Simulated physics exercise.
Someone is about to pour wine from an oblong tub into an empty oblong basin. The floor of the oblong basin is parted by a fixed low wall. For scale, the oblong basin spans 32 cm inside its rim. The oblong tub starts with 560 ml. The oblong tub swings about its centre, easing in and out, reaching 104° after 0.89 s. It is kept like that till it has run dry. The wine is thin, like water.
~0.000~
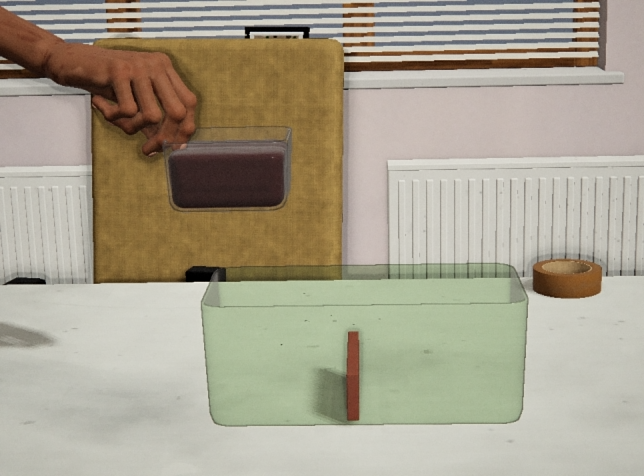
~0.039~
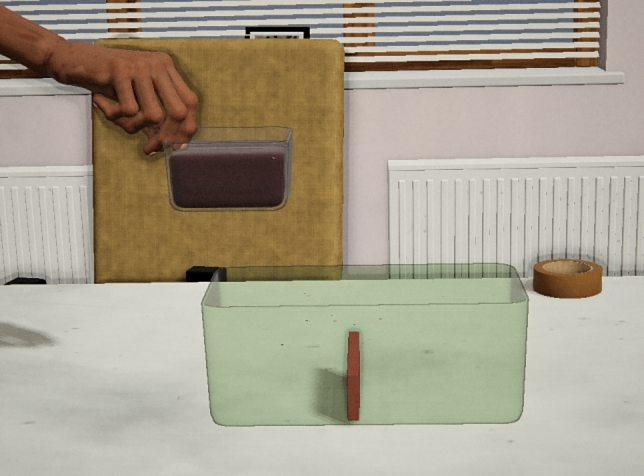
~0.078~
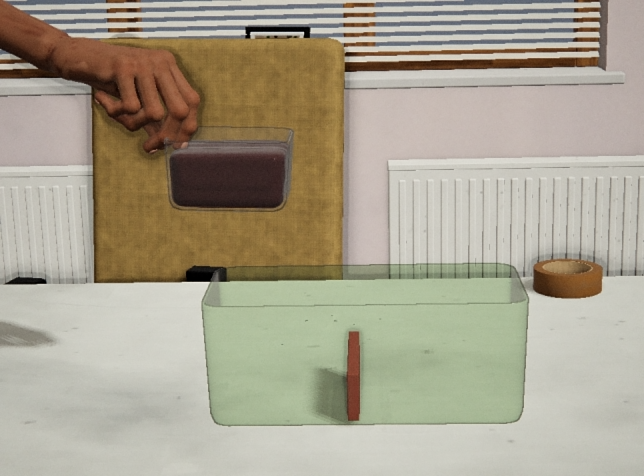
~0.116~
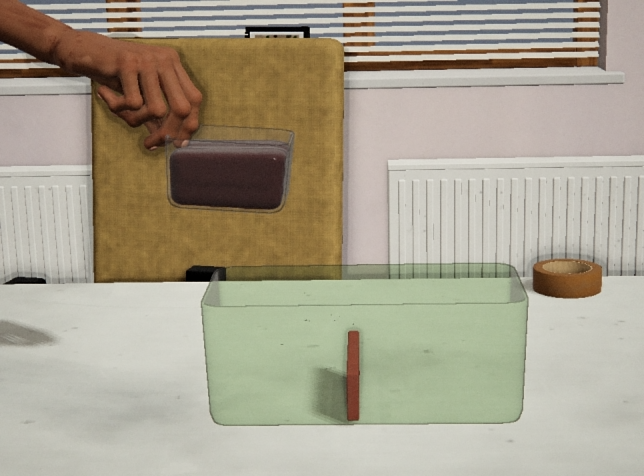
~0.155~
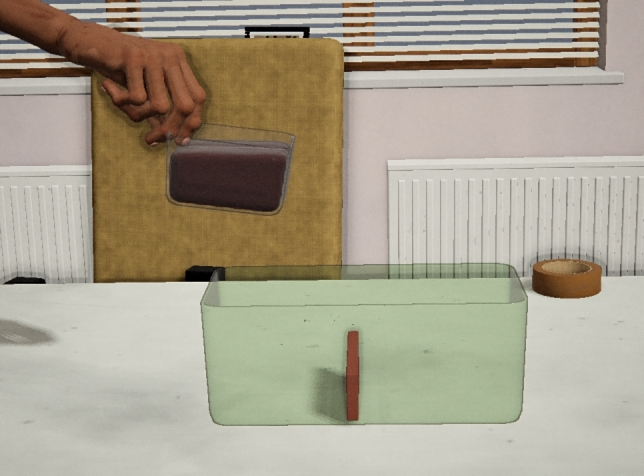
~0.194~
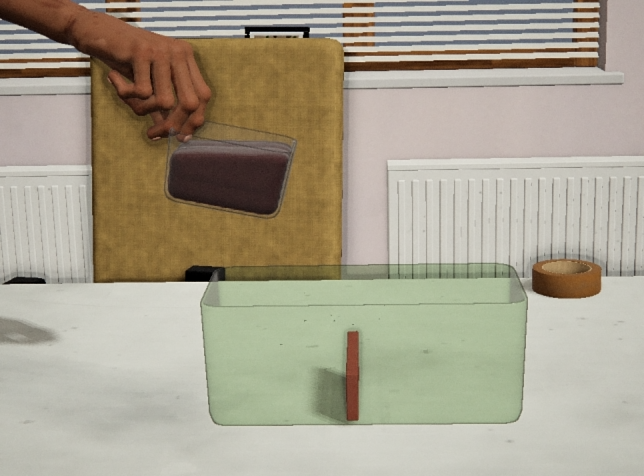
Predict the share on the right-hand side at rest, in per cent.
The far part has some 62 per cent.
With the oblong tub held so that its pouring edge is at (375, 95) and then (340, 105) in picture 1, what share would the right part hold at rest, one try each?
First 95, then 95 per cent.
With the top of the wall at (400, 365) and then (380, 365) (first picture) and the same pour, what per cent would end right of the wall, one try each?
First 10, then 15 per cent.
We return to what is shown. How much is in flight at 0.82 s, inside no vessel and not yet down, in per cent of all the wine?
About 7 per cent.
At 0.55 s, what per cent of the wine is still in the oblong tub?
Near 50 in a hundred.
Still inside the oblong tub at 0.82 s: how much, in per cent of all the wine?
About 9 per cent.
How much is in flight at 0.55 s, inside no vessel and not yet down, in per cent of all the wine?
Some 36 per cent.
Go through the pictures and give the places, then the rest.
In the first frame, it leans 0°; its right rim is at (289, 136); the wine meets the walls at (174, 149) and (287, 147); the oblong basin's rim runs from (209, 288) to (520, 284); the wall's top is at (353, 353).
In the second frame, it leans 0°; its right rim is at (289, 136); the wine meets the walls at (175, 149) and (288, 148).
In the third frame, it leans 2°; its right rim is at (290, 138); the wine meets the walls at (175, 148) and (289, 147).
In the fourth frame, it leans 4°; its right rim is at (291, 140); the wine meets the walls at (176, 148) and (289, 148).
In the fifth frame, it leans 8°; its right rim is at (292, 144); the wine meets the walls at (176, 147) and (289, 149).
In the sixth frame, it leans 12°; its right rim is at (294, 148); the wine meets the walls at (176, 148) and (292, 149).
Then, 0.55 s in, the tilt is 71° and 51 per cent is still to pour, 3 is left of the wall and 10 right of it.
Then, 0.82 s in, the tilt is 102° and 9 per cent is still to pour, 22 is left of the wall and 62 right of it.
Then, 1.09 s in, the tilt is 104° and 0 per cent is still to pour, 36 is left of the wall and 62 right of it.
Then, 1.39 s in, the tilt is 104° and 0 per cent is still to pour, 37 is left of the wall and 62 right of it.
Finally, 37 per cent lies left of the wall, 62 right of it and 1 outside.
